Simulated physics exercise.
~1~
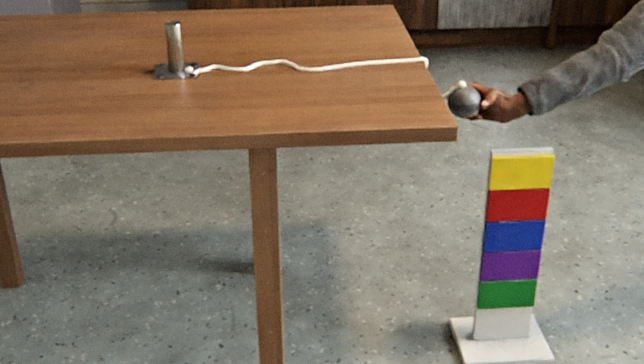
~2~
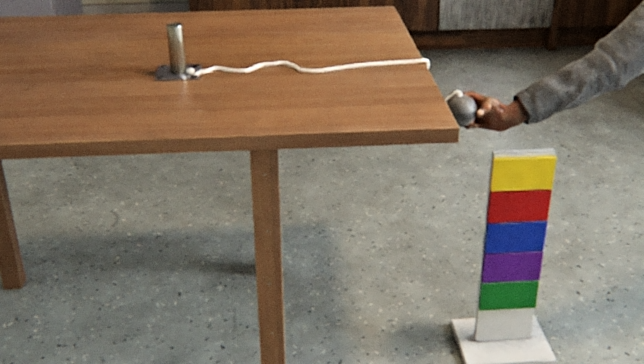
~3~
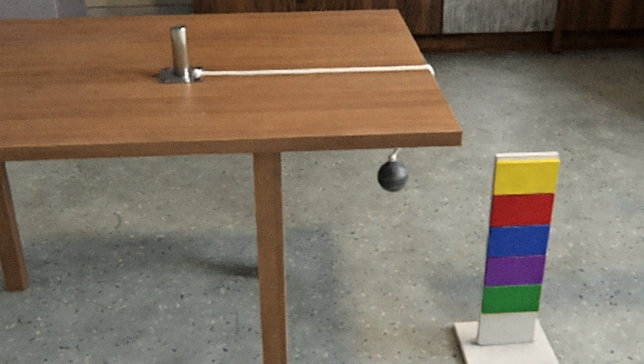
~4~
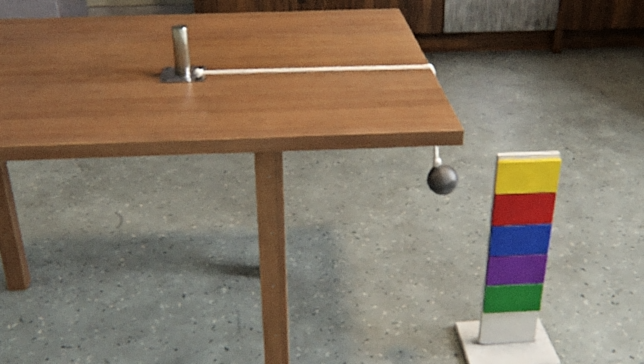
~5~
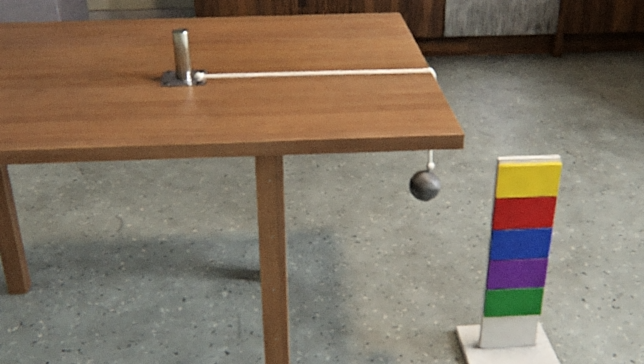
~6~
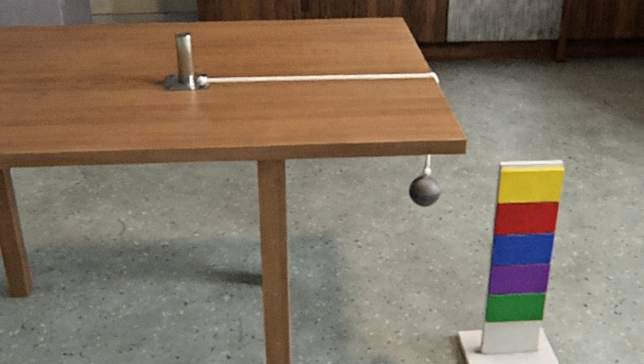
Off a table's end, a hand releases a grey ball, which swings and hangs level with yellow.
